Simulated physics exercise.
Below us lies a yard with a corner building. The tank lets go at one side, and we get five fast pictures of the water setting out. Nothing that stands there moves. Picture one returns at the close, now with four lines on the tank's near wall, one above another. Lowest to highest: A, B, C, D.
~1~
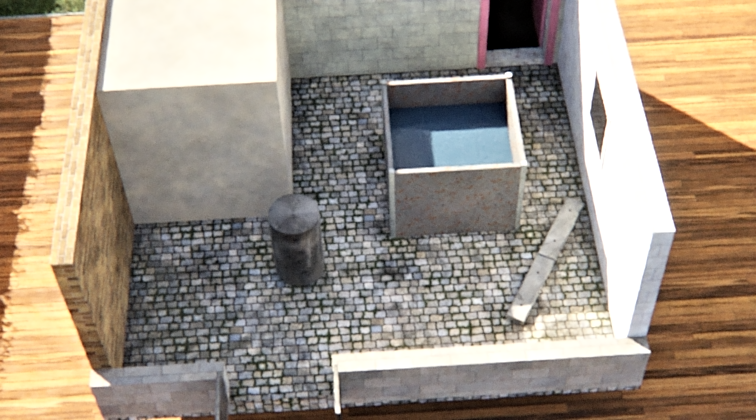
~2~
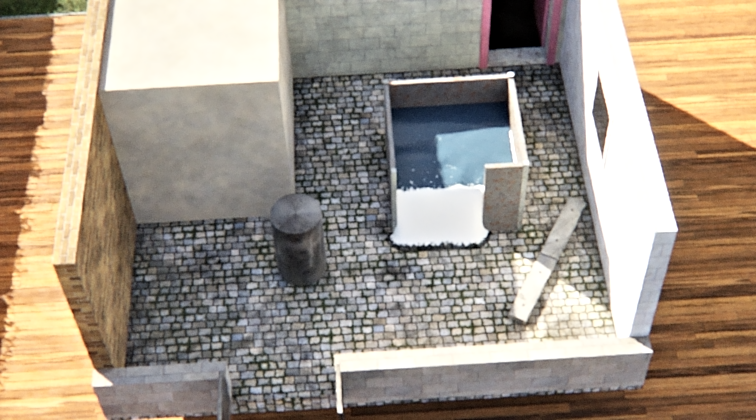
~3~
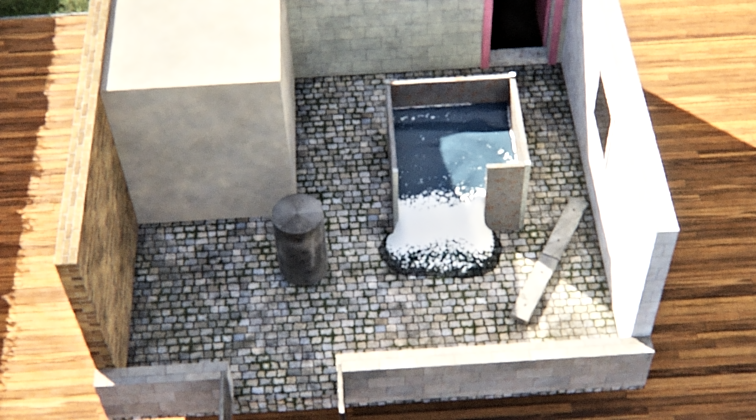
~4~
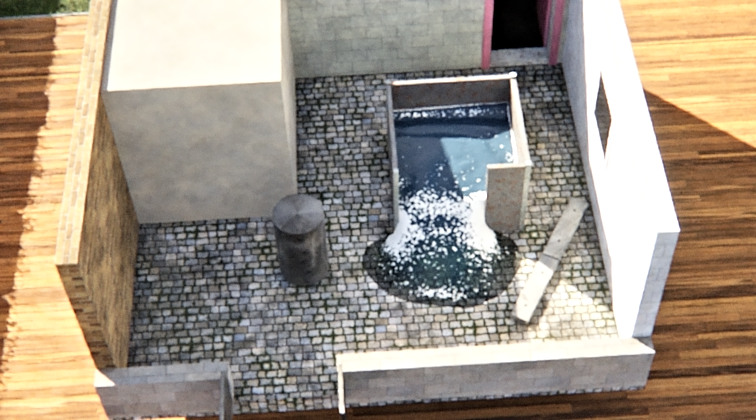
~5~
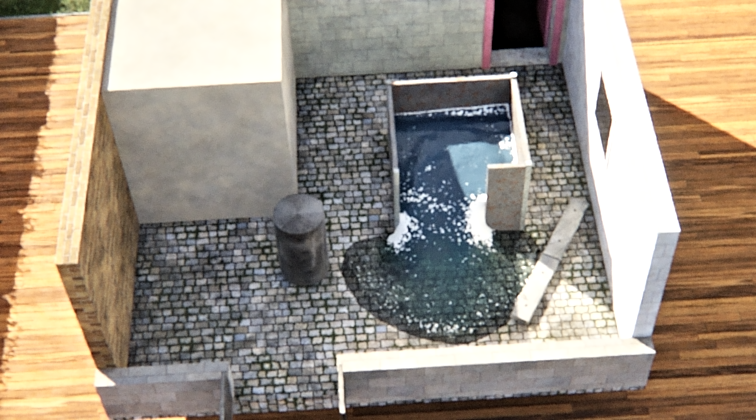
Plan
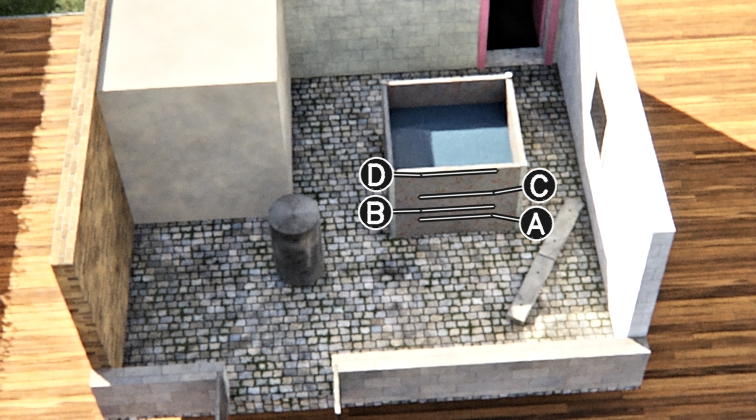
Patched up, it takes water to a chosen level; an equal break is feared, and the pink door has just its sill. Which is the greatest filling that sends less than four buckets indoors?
The answer is line C.
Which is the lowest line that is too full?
That would be D.
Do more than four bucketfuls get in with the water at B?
No.
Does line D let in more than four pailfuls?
Yes, that goes wrong.
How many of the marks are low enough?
Three.
On the marked copy, A at (456, 217); B at (456, 208); C at (457, 195); D at (458, 173); from the bottom up A, B, C, D.
With A, nothing gets over.
With B, nothing gets over.
With C, a splash gets over, under a bucket.
With D, about 11 bucketfuls get in.
